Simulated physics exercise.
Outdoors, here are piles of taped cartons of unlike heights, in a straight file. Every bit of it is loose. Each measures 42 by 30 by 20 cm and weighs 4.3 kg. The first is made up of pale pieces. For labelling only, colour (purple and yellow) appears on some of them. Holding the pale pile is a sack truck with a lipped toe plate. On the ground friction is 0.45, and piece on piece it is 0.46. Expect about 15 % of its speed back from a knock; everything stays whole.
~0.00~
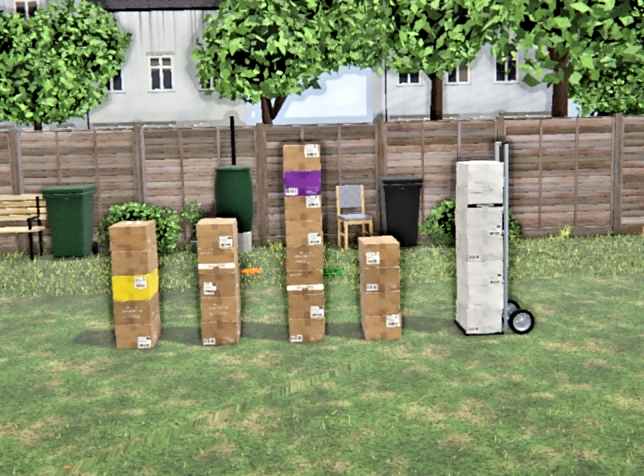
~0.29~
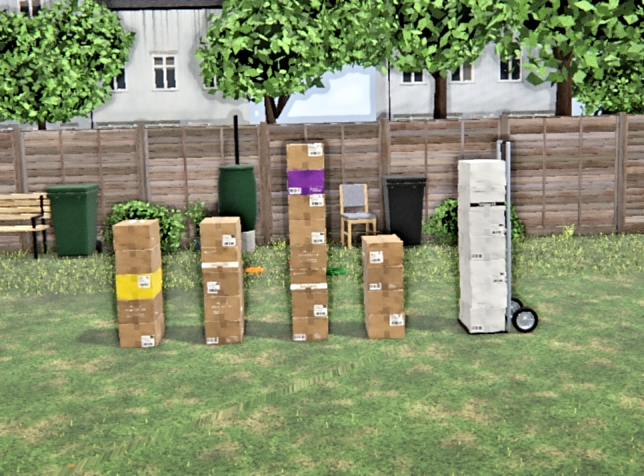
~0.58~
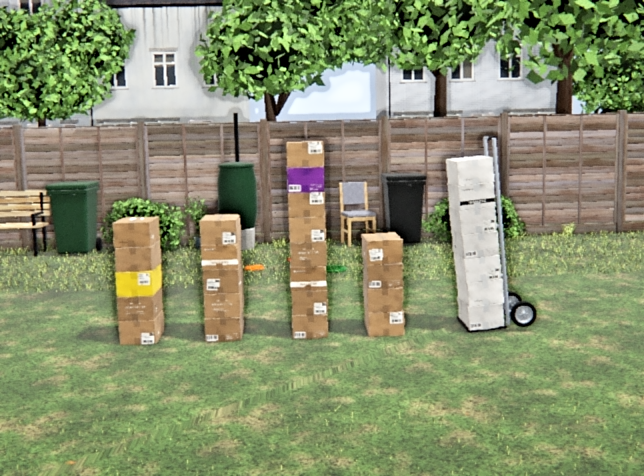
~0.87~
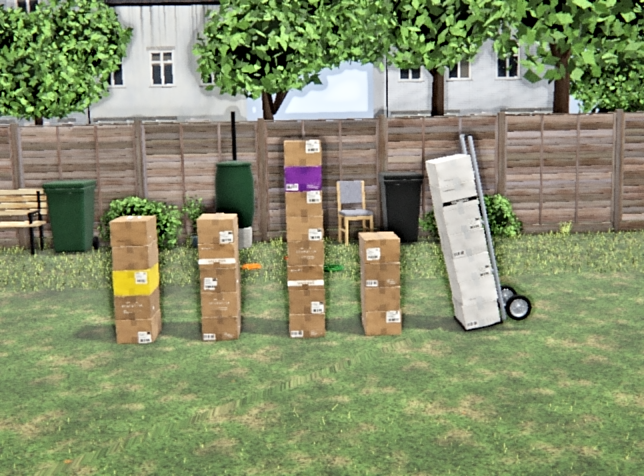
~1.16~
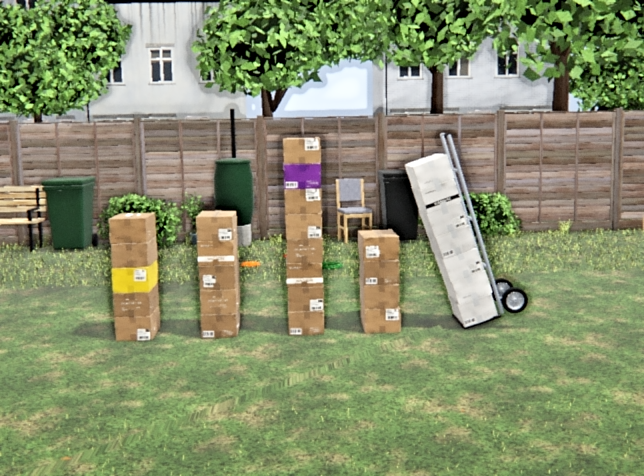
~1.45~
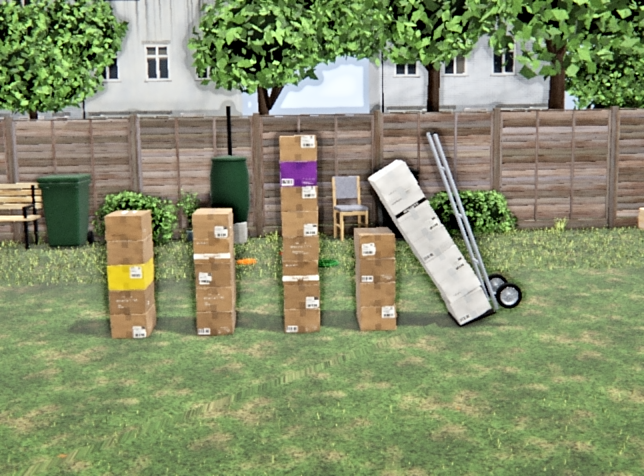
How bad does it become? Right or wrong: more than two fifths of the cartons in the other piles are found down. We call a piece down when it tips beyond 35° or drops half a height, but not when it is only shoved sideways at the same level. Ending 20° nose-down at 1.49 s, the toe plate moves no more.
Wrong.
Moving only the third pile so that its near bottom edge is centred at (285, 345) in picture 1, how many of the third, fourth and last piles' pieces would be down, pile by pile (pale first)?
Third 8; fourth 5; last 5.
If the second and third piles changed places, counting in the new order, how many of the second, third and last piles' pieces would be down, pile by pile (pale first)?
Down tally in the new order: Second = 8, third = 4, last = 5.
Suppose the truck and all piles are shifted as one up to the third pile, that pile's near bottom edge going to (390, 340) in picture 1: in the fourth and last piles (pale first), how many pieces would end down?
Then fourth pile 0 and last pile 0.
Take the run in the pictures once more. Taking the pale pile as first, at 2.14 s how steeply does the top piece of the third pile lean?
Roughly 0 degrees.
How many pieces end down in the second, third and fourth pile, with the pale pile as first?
Pieces per pile: Second: 0; third: 0; fourth: 0.
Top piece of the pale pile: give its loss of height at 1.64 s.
Some 30 centimetres.
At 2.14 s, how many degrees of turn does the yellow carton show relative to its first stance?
Some 0 degrees.
By 1.64 s, 6 of the pale pile down; none of the 22 other cartons down, 1 disturbed.
By 2.14 s, 7 of the pale pile down; none of the 22 other cartons down, 3 disturbed.
When it is over (3.0 s), 7 of the pale pile down; none of the 22 other cartons down, 6 disturbed; purple carton moved 17 mm; yellow carton unmoved. That is 0 per cent. In pixels of the last frame, middles, purple carton near (296, 173), yellow carton near (131, 273).
